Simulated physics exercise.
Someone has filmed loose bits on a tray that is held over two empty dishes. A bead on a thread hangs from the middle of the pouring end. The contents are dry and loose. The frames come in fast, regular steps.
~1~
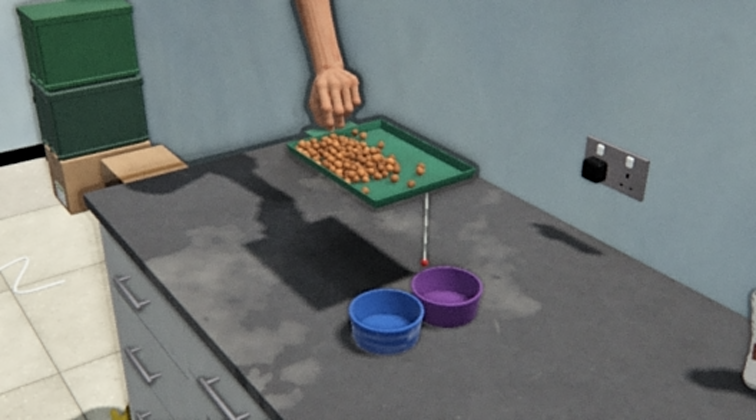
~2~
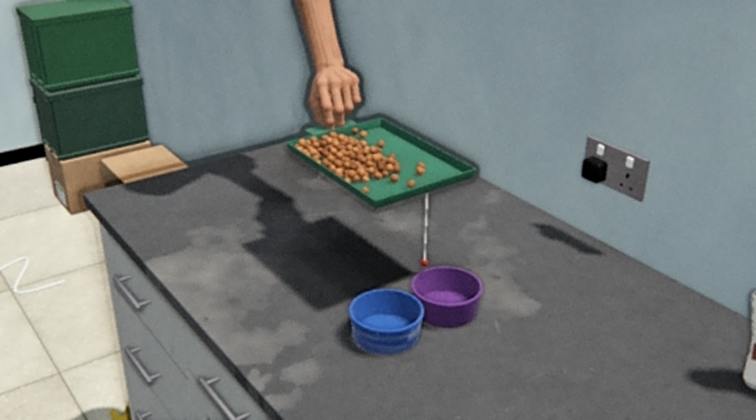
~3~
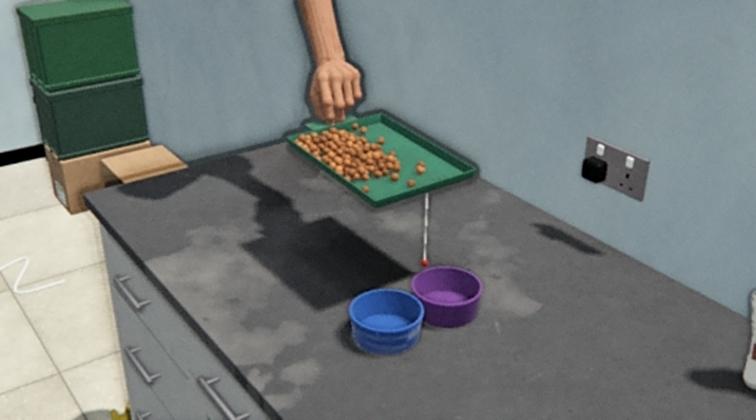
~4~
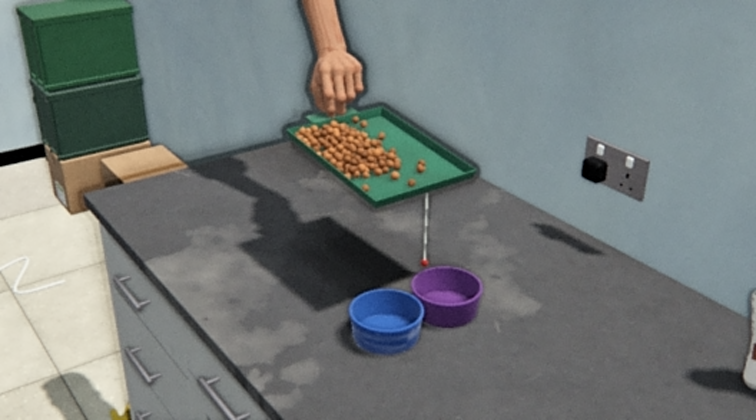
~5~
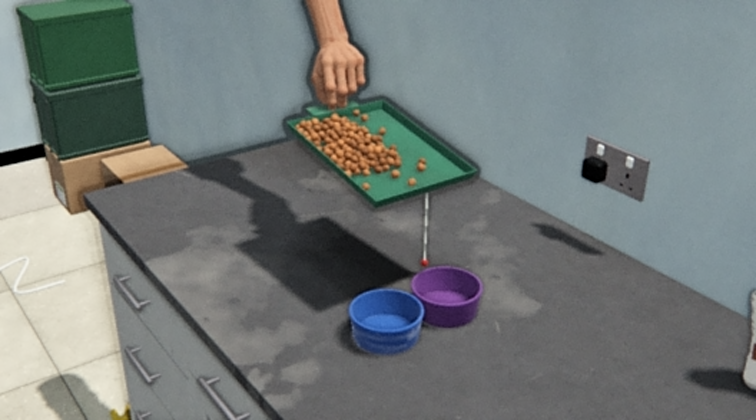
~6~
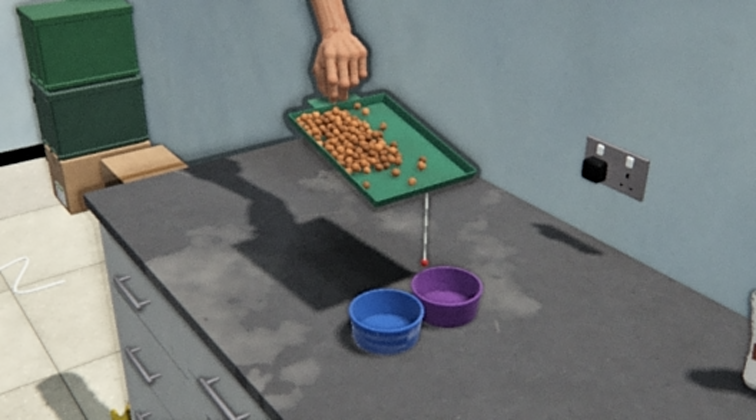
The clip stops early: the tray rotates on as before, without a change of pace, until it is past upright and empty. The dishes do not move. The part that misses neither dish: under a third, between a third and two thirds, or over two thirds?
Caught overall: From one third to two thirds.
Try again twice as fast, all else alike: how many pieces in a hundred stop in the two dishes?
Some 50 per cent.
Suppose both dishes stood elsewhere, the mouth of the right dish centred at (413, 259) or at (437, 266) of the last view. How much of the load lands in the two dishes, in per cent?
Roughly 0 per cent, and 10 per cent.
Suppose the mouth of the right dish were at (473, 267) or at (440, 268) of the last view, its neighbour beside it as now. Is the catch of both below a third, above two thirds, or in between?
One: One to two thirds. Two: Under a third.
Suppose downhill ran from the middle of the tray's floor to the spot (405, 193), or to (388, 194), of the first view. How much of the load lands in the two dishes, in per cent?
About 80 and 60 per cent.
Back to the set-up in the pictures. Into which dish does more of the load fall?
That is right.
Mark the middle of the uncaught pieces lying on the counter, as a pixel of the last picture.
Around (507, 319).
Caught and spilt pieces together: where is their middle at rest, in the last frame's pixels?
Near (457, 313).
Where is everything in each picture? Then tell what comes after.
Corners of the pouring end at (376, 199) and (472, 169), level; middle of the load at (351, 158), hazelnuts; left dish at (408, 337); right dish at (469, 311); bead on its thread at (424, 263), in the first frame.
Corners of the pouring end at (376, 199) and (472, 169), level; middle of the load at (351, 157), in the second frame.
Corners of the pouring end at (376, 199) and (473, 169), tipped barely, level across its low end; middle of the load at (351, 154), in the third frame.
Corners of the pouring end at (377, 199) and (473, 169), tipped a little, level across its low end; middle of the load at (351, 150), in the fourth frame.
Corners of the pouring end at (377, 199) and (473, 170), tipped a little, level across its low end; middle of the load at (352, 145), in the fifth frame.
Corners of the pouring end at (377, 199) and (474, 170), tipped a little, level across its low end; middle of the load at (353, 140); left dish at (408, 337); right dish at (469, 311), in the sixth frame.
Soon, tray tipped steeply; most on the tray; a stray few in the right dish; a stray few outside both; a small part in the air.
A while on, tray tipped right over; most on the tray; a stray few in the left dish; a stray few in the right dish; a small part outside both.
Towards the end, tray tipped past a quarter turn; a small part in the left dish; about a third in the right dish; about half outside both.
Finally, tray tipped past a quarter turn; a small part in the left dish; about a third in the right dish; about half outside both.
